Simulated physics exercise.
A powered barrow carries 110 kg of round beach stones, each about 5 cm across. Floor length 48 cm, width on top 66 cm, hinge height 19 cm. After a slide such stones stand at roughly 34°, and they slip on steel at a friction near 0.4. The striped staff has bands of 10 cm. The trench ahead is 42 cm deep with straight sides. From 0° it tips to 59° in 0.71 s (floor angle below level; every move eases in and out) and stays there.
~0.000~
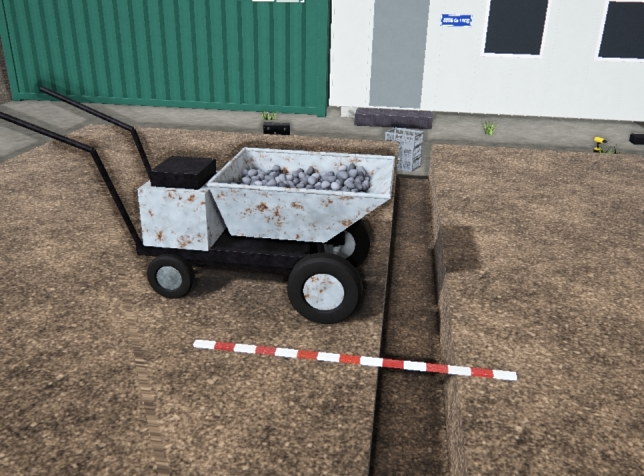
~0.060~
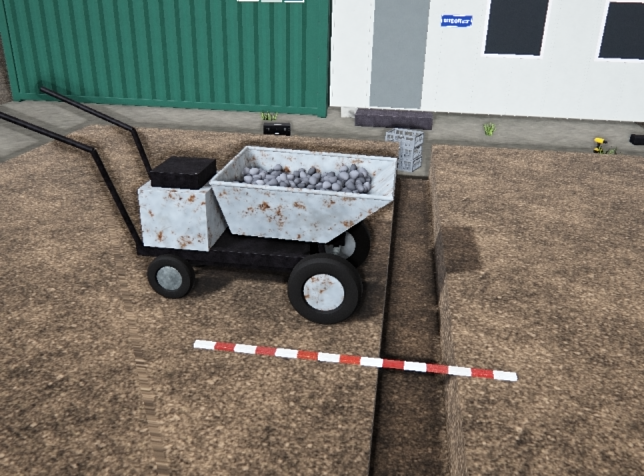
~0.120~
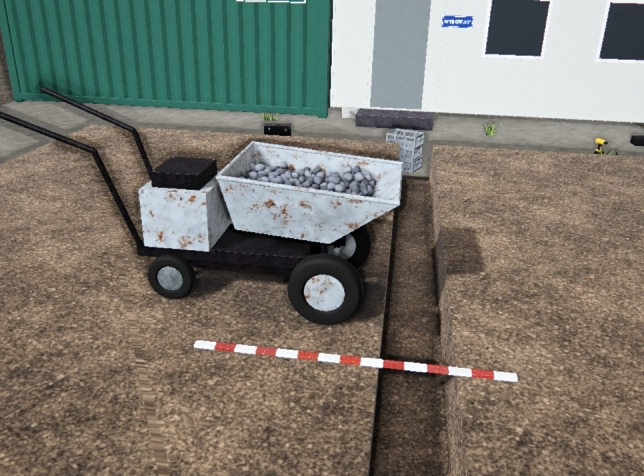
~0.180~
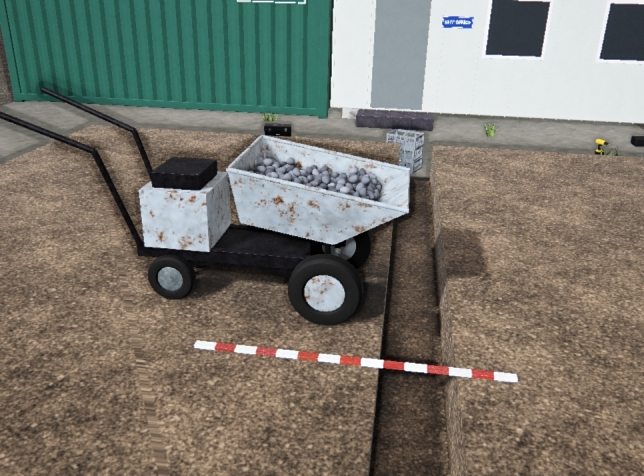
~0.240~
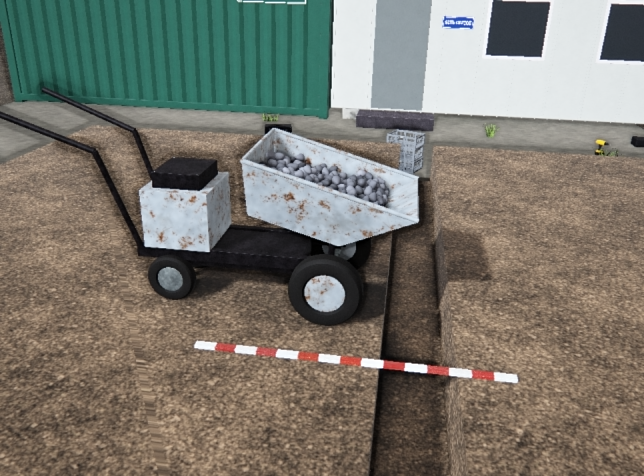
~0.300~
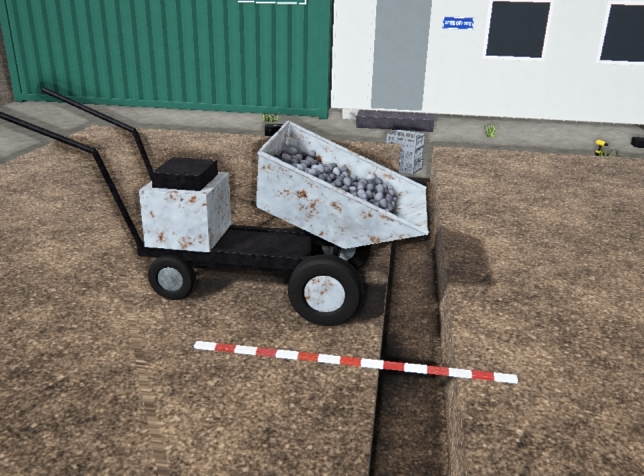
The rusty white tray of a powered barrow tilts forward to the right, slowly at first and then faster, its rear end rising while the wheels and camera stay still. Grey round stones lie in it, with black handles at left and a red-and-white staff across a narrow trench. Seen from slightly above, the brown dirt yard ends at a green container and white cabin.
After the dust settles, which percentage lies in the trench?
About 17 per cent.
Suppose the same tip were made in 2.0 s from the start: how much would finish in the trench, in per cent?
It would be near 30 per cent.
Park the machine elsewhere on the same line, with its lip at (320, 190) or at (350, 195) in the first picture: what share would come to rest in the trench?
Near 90 per cent from the first place, 55 from the second.
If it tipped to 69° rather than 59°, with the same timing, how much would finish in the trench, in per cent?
In that case some 15 per cent.
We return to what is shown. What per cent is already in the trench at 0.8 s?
About 0 per cent by then.
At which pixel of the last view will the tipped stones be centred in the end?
Around (499, 307).
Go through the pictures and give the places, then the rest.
The tray is at 0°, its lip at (390, 197); the top of the load is at (337, 176), in the first frame.
Lip at (392, 199), floor tilted 1°, highest stones at (323, 176); the stones move at 0.2 m/s on average, in the second frame.
The tray is at 4°, its lip at (399, 204); the top of the load is at (298, 174); the stones move at 0.5 m/s on average, in the third frame.
The tray is at 9°, its lip at (408, 211); the top of the load is at (275, 168); the stones move at 0.7 m/s on average, in the fourth frame.
The tray is at 16°, its lip at (418, 221); the top of the load is at (279, 162); the stones move at 0.9 m/s on average, in the fifth frame.
The tray is at 23°, its lip at (428, 233); the top of the load is at (288, 156); the stones move at 1.0 m/s on average, in the sixth frame.
After 0.5 s the floor is at 50°; 100 % in the tray; the foremost stones are at (426, 251).
After 0.8 s the floor is at 59°; 84 % in the tray, 1 % in the trench, 15 % past the trench; the foremost stones are at (492, 305).
After 1.2 s the floor is at 59°; 27 % in the tray, 1 % in the trench, 72 % past the trench; the foremost stones are at (602, 326).
After 3.1 s the floor is at 59°; 0 % in the tray, 17 % in the trench, 83 % past the trench; the foremost stones are past the picture's edge.
